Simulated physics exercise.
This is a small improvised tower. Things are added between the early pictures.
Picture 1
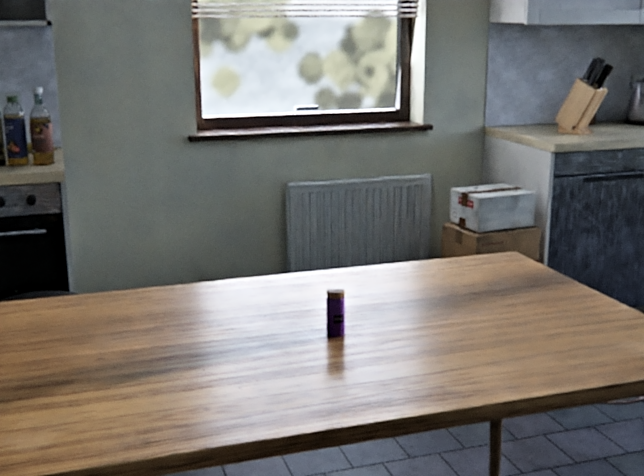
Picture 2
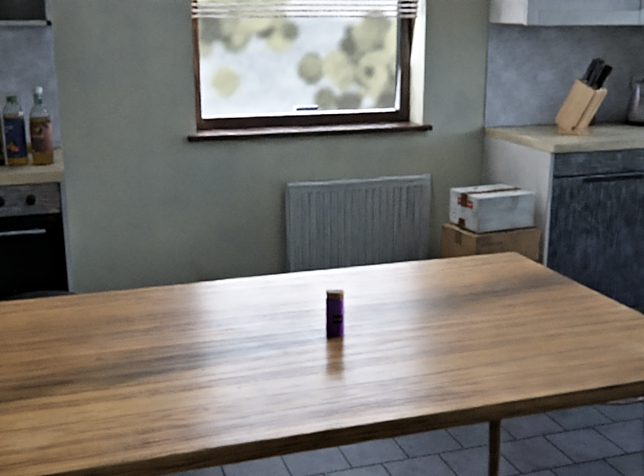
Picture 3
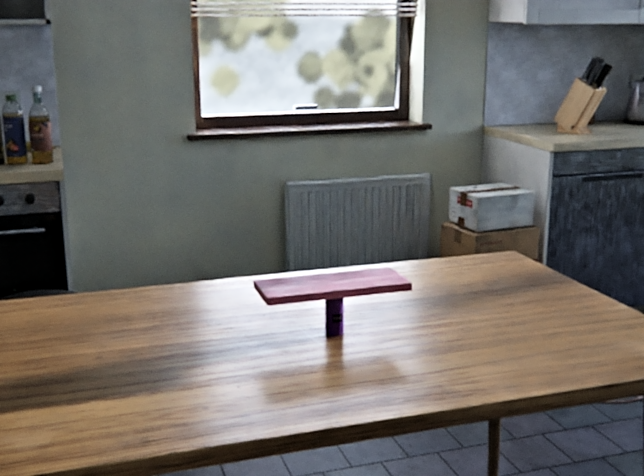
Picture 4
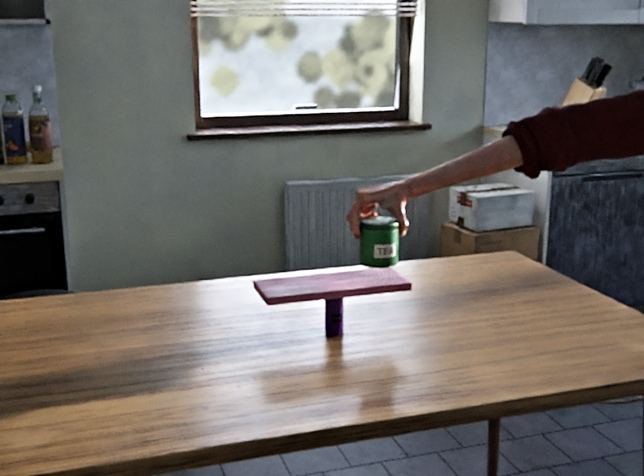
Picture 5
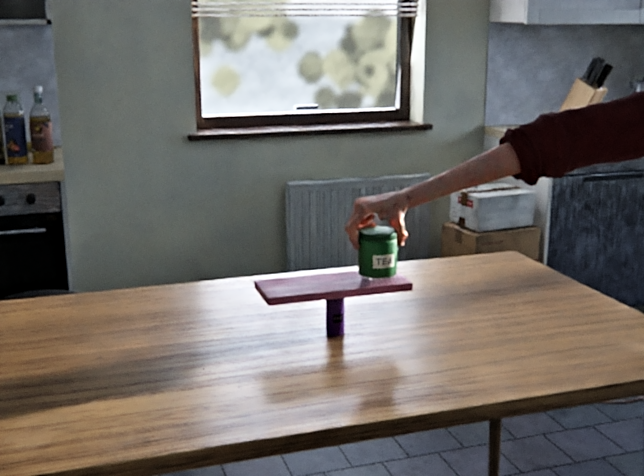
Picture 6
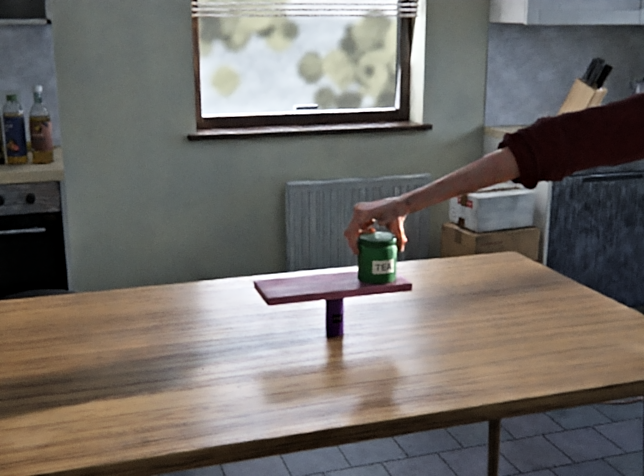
A hand in a dark red sleeve reaches in from the right, lowers a green jar onto the right side of a flat reddish board and keeps hold of it. Before that, the board appears across a small purple shaker standing alone on a wooden table. The fixed, slightly raised view shows a kitchen with a window, radiator, boxes and knife block behind.
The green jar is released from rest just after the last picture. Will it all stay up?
In the end the stack comes apart.
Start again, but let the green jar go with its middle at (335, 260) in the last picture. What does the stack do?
Then it stays up.
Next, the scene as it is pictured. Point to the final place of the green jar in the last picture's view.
At about (438, 311).
Then, 0.50 s past the last view, green jar now fallen; pink board rocked 47° from its first pose.
Then, 0.60 s past the last view, pink board rocked 40° from its first pose; purple shaker rocked 17° from its first pose.
Then, 0.80 s past the last view, pink board now fallen; purple shaker on its side.
Finally, fallen, pink board and green jar; down or leaning hard in the stack, purple shaker. Final places as the last picture's camera would see them, green jar near (437, 311). The stack gives way.
